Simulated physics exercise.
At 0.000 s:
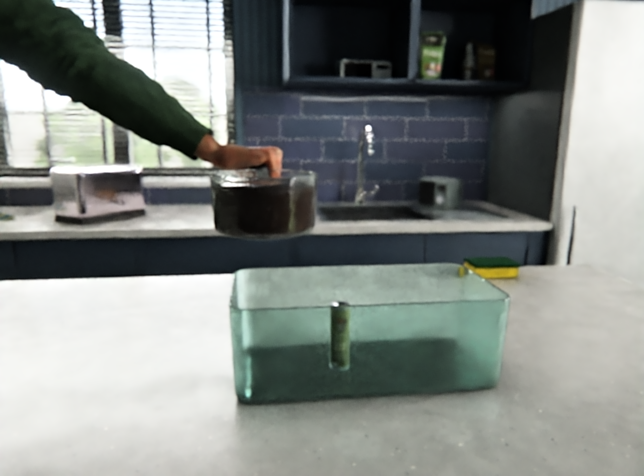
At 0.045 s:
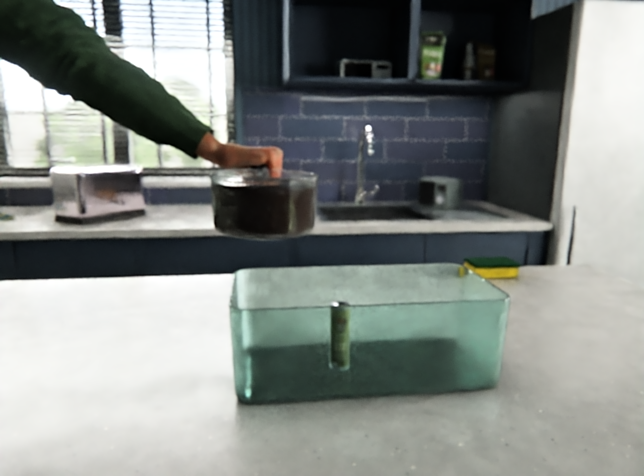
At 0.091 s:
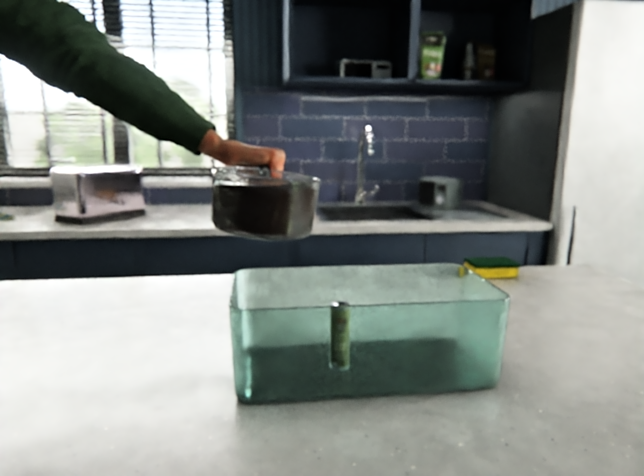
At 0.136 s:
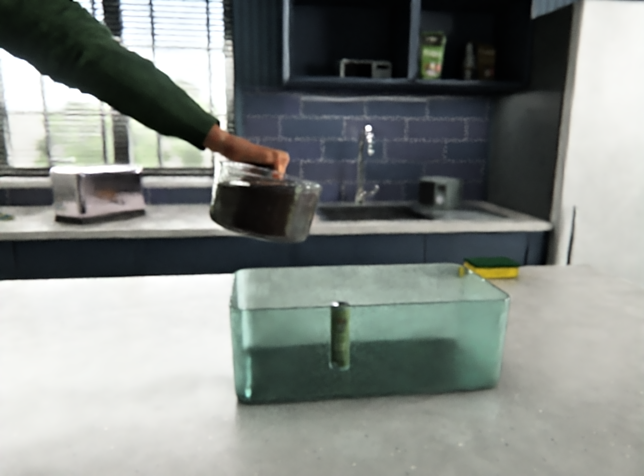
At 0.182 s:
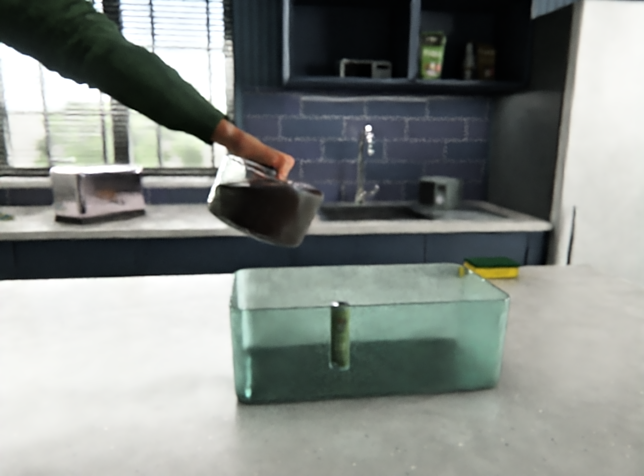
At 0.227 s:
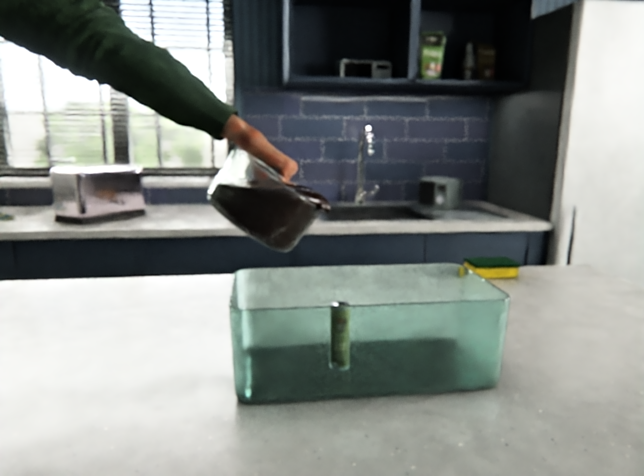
A hand in a dark green sleeve reaches in from the upper left, holding a clear-sided saucepan of dark coffee in a kitchen with blue tiles, seen from across a pale grey counter. Below sits a greenish, see-through oblong basin with a small green tin inside and a yellow sponge behind its right end. The hand rolls the saucepan rightwards, slowly then further, while the camera stays still.
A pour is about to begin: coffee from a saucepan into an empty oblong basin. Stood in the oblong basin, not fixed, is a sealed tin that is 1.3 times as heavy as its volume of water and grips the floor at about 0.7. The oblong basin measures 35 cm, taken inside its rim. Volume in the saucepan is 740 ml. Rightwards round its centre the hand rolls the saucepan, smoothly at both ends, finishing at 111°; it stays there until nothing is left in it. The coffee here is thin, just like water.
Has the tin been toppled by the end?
It is not upset.
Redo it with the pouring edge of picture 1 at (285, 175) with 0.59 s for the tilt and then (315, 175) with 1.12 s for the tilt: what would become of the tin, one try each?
Try 1: Tipped over; try 2: Still standing.
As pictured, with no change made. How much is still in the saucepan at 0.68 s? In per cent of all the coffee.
3 per cent or so.
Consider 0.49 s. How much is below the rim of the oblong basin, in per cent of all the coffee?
46 %, roughly.
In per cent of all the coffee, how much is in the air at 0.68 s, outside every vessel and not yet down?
In-air share: About 4 %.
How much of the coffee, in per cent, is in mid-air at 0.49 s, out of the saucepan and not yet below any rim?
Some 32 per cent, I reckon.
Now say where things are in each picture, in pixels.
Tilt 0°; pouring edge (316, 175); surface from (214, 183) to (314, 182); the oblong basin's rim runs from (233, 289) to (484, 281); the tin's top is at (340, 308), in the first picture.
Tilt 2°; pouring edge (317, 177); surface from (215, 182) to (314, 183), in the second picture.
Tilt 6°; pouring edge (318, 181); surface from (216, 181) to (316, 185), in the third picture.
Tilt 14°; pouring edge (320, 188); surface from (218, 181) to (318, 186), in the fourth picture.
Tilt 24°; pouring edge (321, 198); surface from (218, 183) to (319, 191); 2 per cent is over the edge, in the fifth picture.
Tilt 36°; pouring edge (321, 210); surface from (216, 183) to (318, 200); 6 per cent is over the edge, in the sixth picture.
Then, 0.49 s in, the tilt is 103° and 21 per cent is still to pour; the tin stands where it began.
Then, 0.68 s in, the tilt is 111° and 3 per cent is still to pour; the tin stands 1 cm from where it began.
Then, 0.87 s in, the tilt is 111° and 0 per cent is still to pour; the tin leans 7°.
Then, 1.09 s in, the tilt is 111° and 0 per cent is still to pour; the tin leans 5°.
Finally, the tin stands 1 cm from where it began.
